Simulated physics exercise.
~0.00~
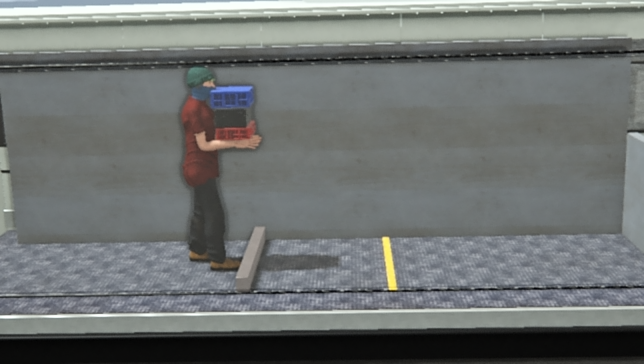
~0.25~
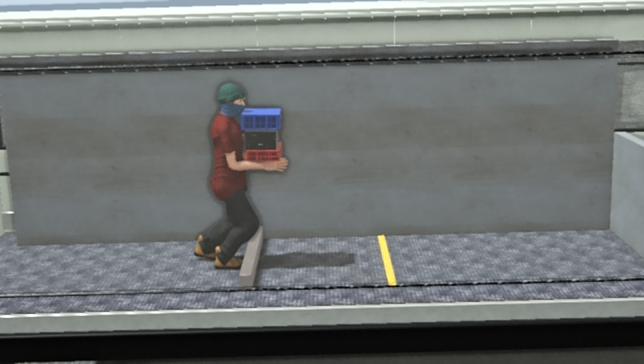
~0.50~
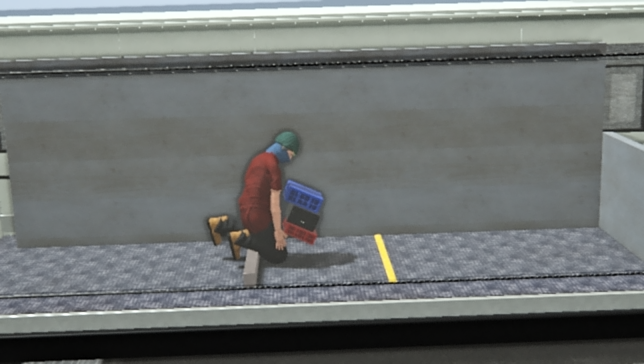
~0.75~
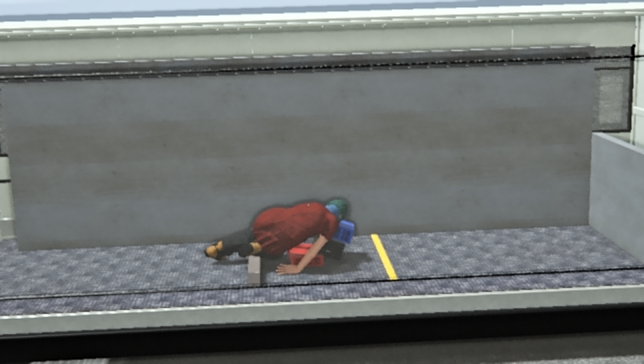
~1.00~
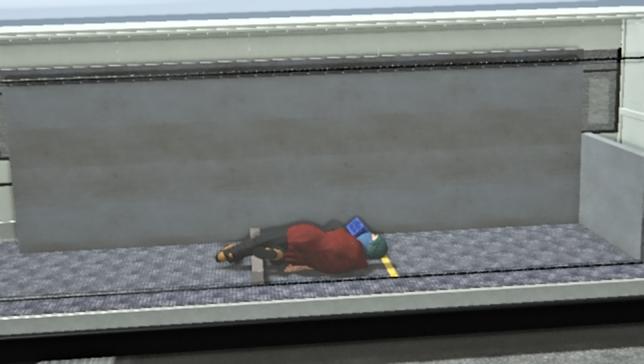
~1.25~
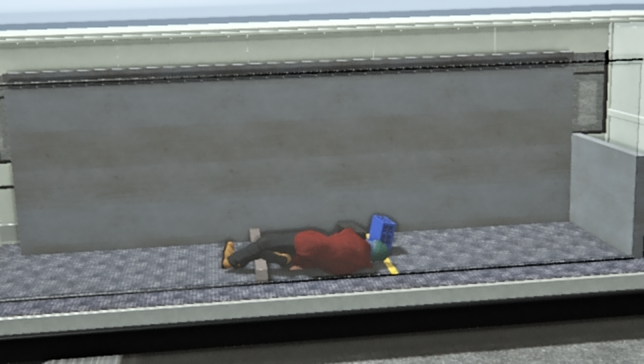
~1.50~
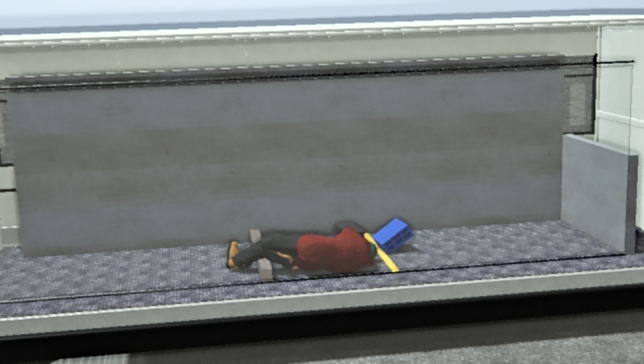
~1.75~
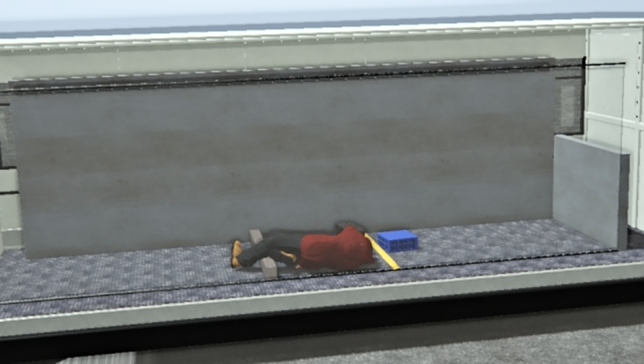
A courier carrying stacked crates trips over a low floor rail, collapsing face down as the blue crate tumbles past a yellow line.
